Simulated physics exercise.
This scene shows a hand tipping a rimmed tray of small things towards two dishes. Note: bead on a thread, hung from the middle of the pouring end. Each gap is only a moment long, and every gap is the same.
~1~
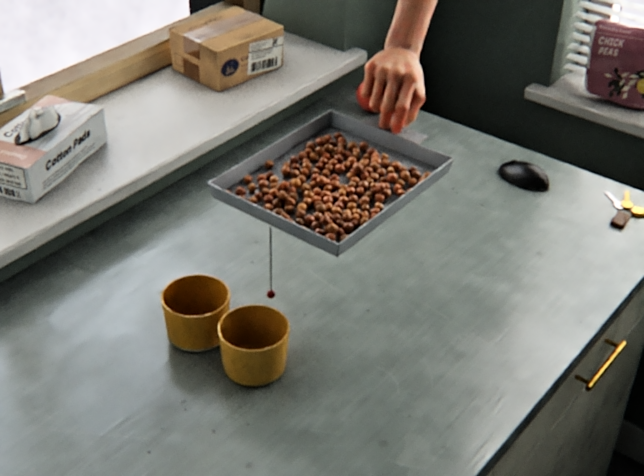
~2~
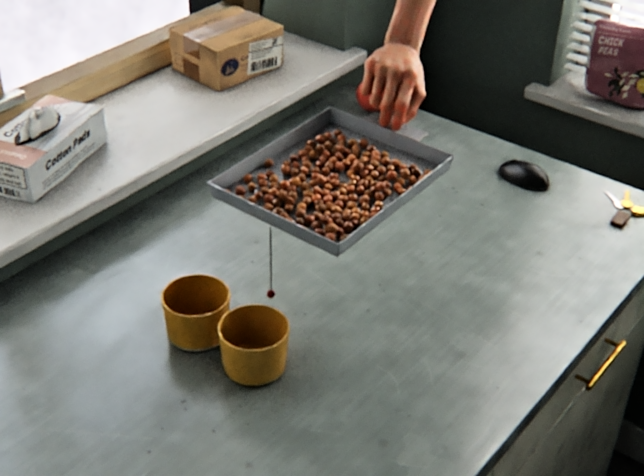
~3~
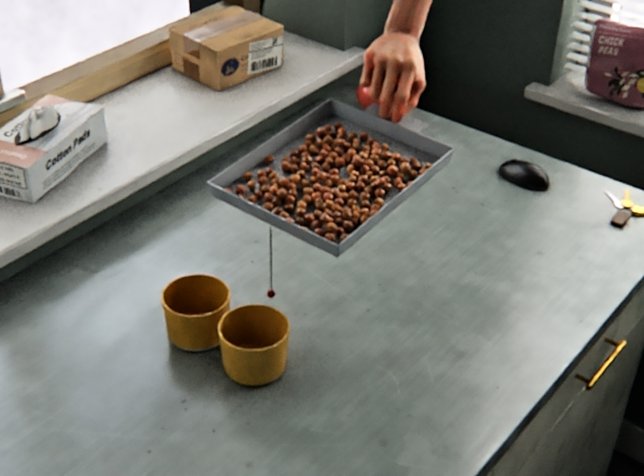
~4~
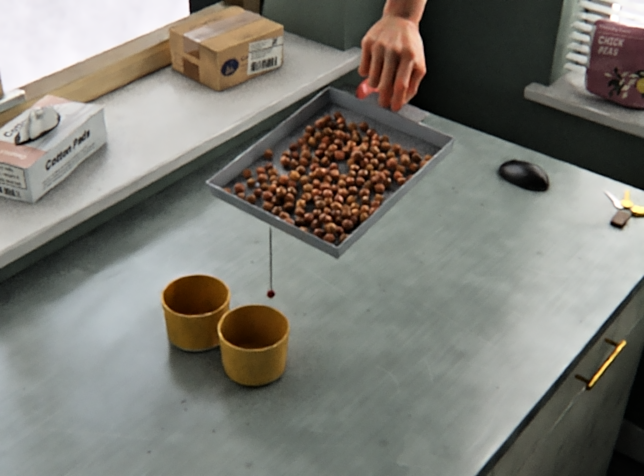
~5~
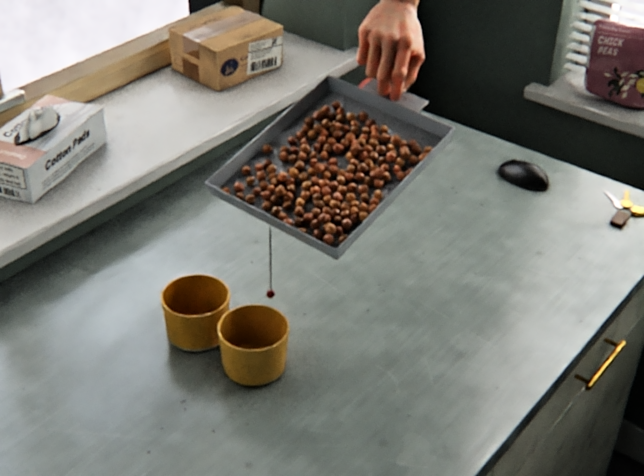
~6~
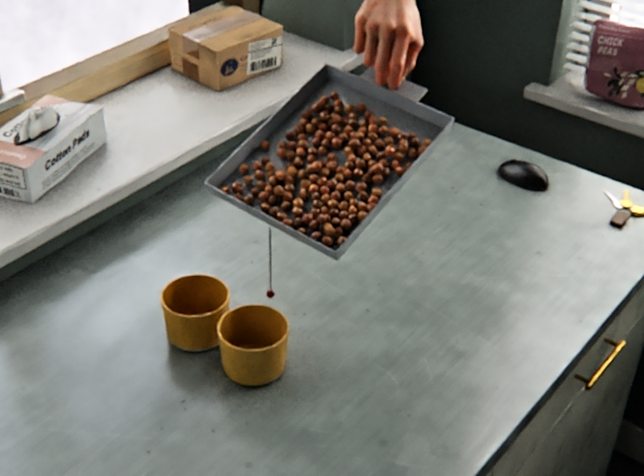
A hand gradually raises the far side of a gray tray of hazelnuts above two yellow cups.
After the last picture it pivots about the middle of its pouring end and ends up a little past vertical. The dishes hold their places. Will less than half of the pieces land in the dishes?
Yes, only a minority lands there.
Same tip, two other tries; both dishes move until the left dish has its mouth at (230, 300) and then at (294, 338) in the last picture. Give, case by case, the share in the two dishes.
You'd end up with around 30 per cent and then around 40 per cent.
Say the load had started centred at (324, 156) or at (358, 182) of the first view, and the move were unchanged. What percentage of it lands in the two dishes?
About 40 % and 30 %.
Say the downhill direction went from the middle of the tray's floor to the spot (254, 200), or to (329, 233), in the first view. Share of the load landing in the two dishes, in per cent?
For the first aim it is 50 in a hundred, for the second 10 in a hundred.
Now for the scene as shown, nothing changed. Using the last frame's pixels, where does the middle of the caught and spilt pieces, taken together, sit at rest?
The centre ends up roughly at (263, 382).
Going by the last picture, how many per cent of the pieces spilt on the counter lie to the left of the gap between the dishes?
30 per cent or thereabouts.
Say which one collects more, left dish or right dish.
Fuller side: Right of the pair.
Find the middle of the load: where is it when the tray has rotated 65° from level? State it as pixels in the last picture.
The middle of the pieces sits at roughly (299, 181).
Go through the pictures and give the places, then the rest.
The first frame shows corners of the pouring end near (212, 183) and (338, 242), level; middle of the load near (335, 185), hazelnuts; left dish near (173, 327); right dish near (231, 361); bead on its thread near (271, 294).
The second frame shows corners of the pouring end near (212, 182) and (338, 242), level; middle of the load near (335, 183).
The third frame shows corners of the pouring end near (212, 182) and (338, 243), tipped barely, lowest at the right corner; middle of the load near (335, 180).
The fourth frame shows corners of the pouring end near (211, 182) and (337, 245), tipped a little, lowest at the right corner; middle of the load near (334, 175).
The fifth frame shows corners of the pouring end near (209, 182) and (336, 247), tipped a little, lowest at the right corner; middle of the load near (333, 170).
The sixth frame shows corners of the pouring end near (208, 182) and (335, 249), tipped clearly, lowest at the right corner; middle of the load near (332, 166); left dish near (173, 327); right dish near (231, 361).
Shortly afterwards, tray tipped steeply; all but a few on the tray; only a few outside both; only a few in the air.
Next, tray tipped past a quarter turn; all but a few on the tray; only a few in the right dish; only a few outside both; only a few in the air.
Some moments later, tray tipped past a quarter turn; near a third in the right dish; only a few in the left dish; near two thirds outside both.
In the end, tray tipped past a quarter turn; near a third in the right dish; only a few in the left dish; near two thirds outside both.
